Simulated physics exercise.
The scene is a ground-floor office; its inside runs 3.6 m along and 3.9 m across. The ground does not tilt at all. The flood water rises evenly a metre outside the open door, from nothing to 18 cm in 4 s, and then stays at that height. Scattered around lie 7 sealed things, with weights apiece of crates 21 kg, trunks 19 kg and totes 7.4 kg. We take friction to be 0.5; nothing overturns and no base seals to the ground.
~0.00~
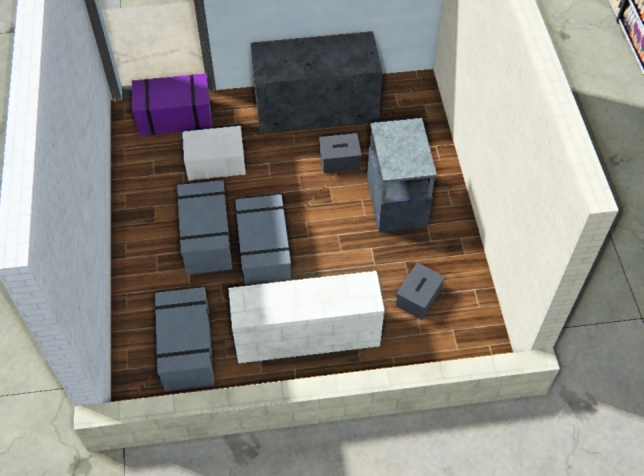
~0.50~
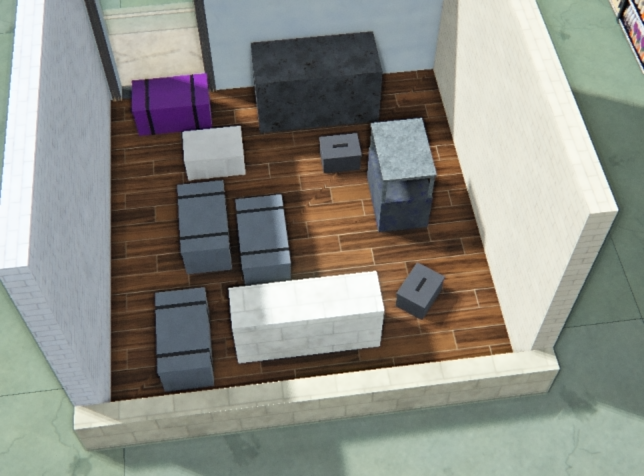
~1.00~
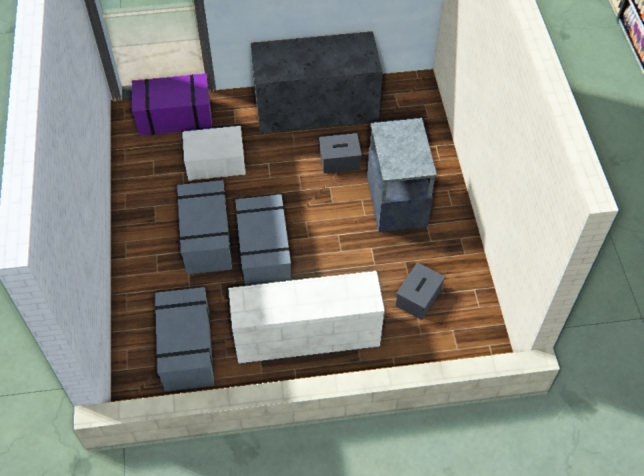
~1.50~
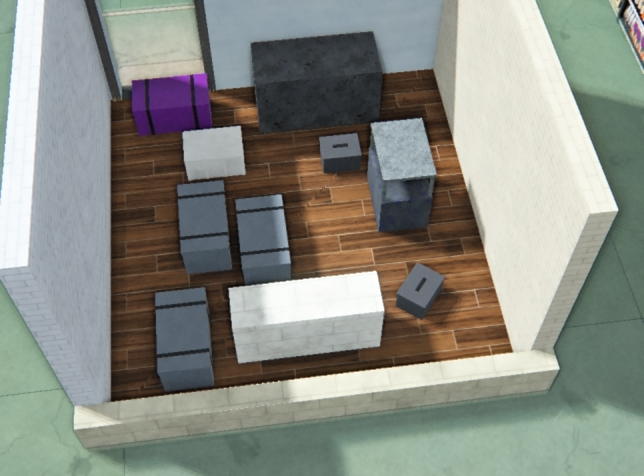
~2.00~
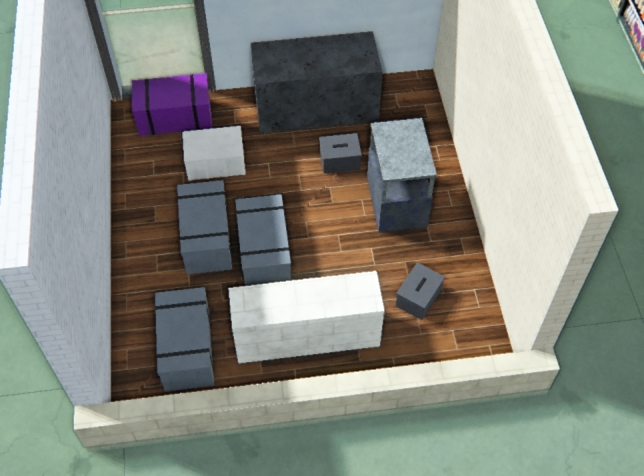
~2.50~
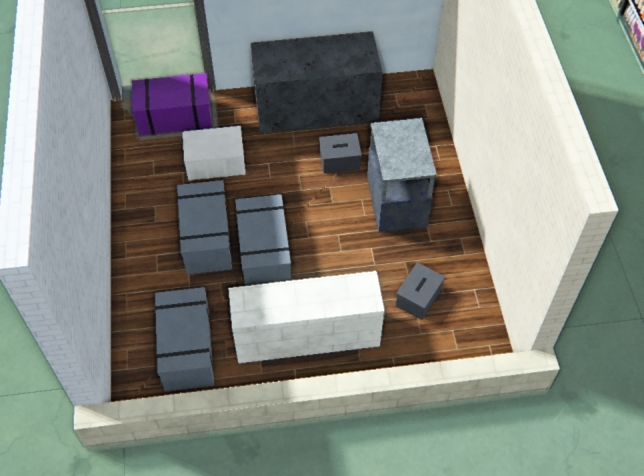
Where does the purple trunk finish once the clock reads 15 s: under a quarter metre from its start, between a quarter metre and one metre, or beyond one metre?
It finishes past the one-metre mark.
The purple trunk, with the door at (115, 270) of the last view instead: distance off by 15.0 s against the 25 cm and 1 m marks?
Then the purple trunk slides a little.
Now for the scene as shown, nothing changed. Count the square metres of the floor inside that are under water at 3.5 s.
The covered patch comes to about 1.0 m2.
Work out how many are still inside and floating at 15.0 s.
At that time the total is 7.
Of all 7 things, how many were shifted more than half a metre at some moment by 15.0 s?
The total is 5.
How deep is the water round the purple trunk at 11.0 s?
The depth there is around 12 cm.
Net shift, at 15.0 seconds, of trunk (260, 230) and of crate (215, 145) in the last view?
They've ended up 80 cm and 120 cm away, in that order.
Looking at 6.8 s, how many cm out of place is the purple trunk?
140 cm or so by then.
After 3.5 s the purple trunk is near (172, 111), 0.3 m from its start, aground; 0 afloat.
After 6.8 s the purple trunk is near (159, 200), 1.4 m from its start, afloat; 2 afloat.
After 11.0 s the purple trunk is near (143, 277), 2.3 m from its start, afloat; 4 afloat.
After 15.0 s the purple trunk is near (201, 277), 2.4 m from its start, afloat; 7 afloat.
